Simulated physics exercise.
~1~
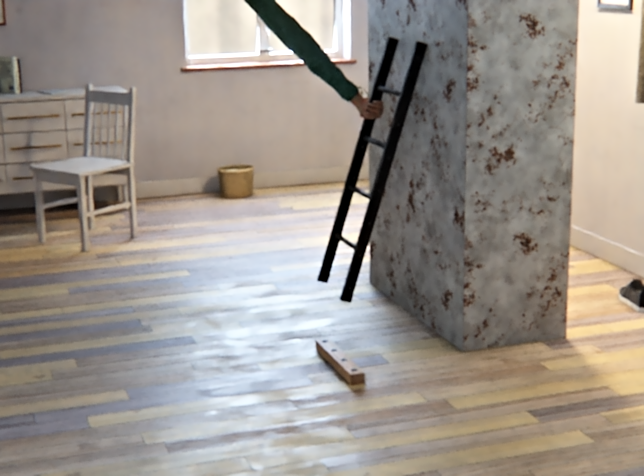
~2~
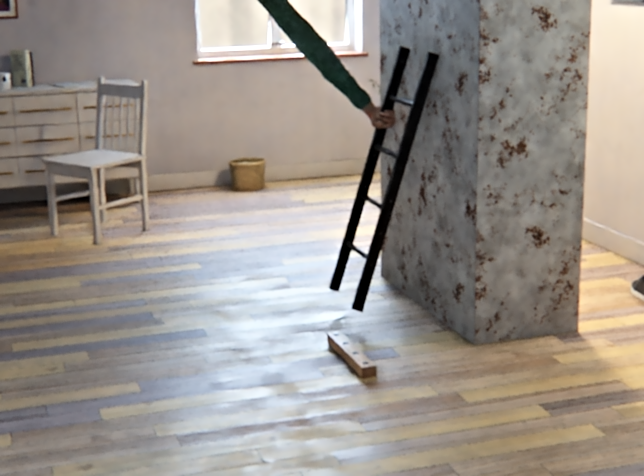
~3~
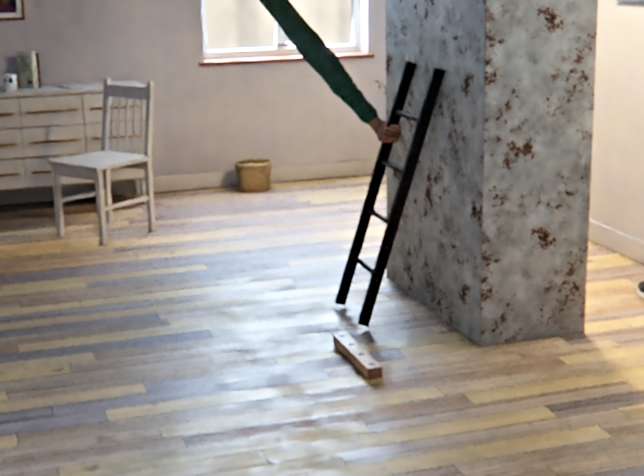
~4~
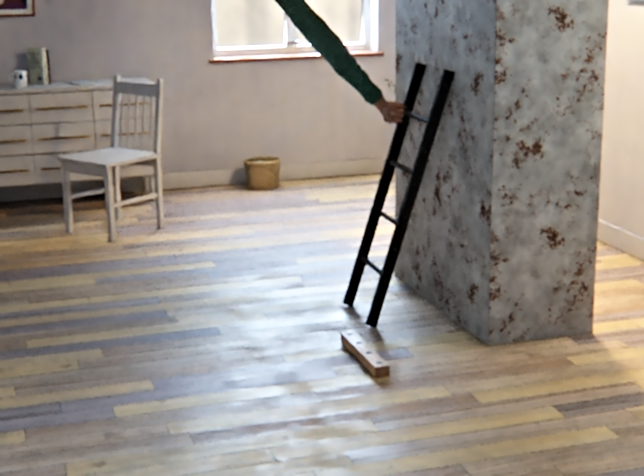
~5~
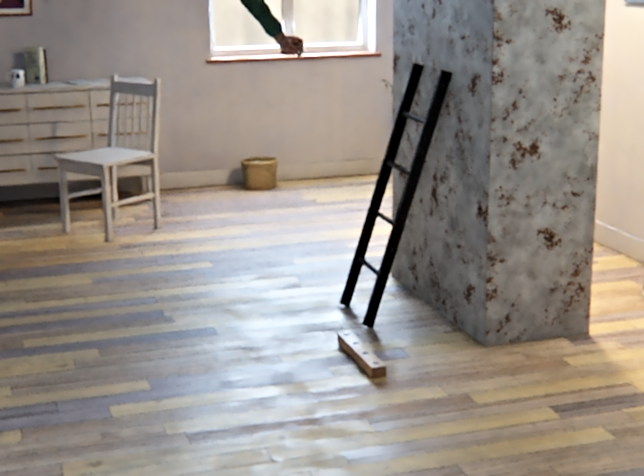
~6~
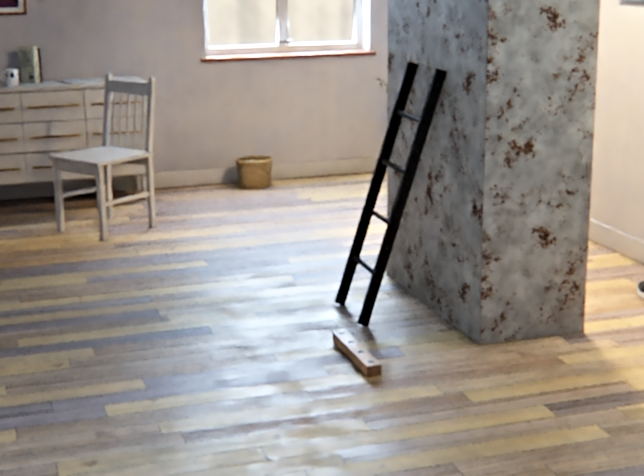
A black, ladder-like gate with two long rails and a few rungs stands out beside a broad grey block mottled with rusty brown, in a room seen from slightly above by a gently swaying camera. A short wooden strip lies on the shiny plank floor near its foot, with a white chair, pale drawers, a basket and a window behind. A green-sleeved arm reaches in from the top, holding the gate and lowering it at a slant against the block. The hand lets go, draws back towards the window and leaves view. The gate stays leaning, still and upright.
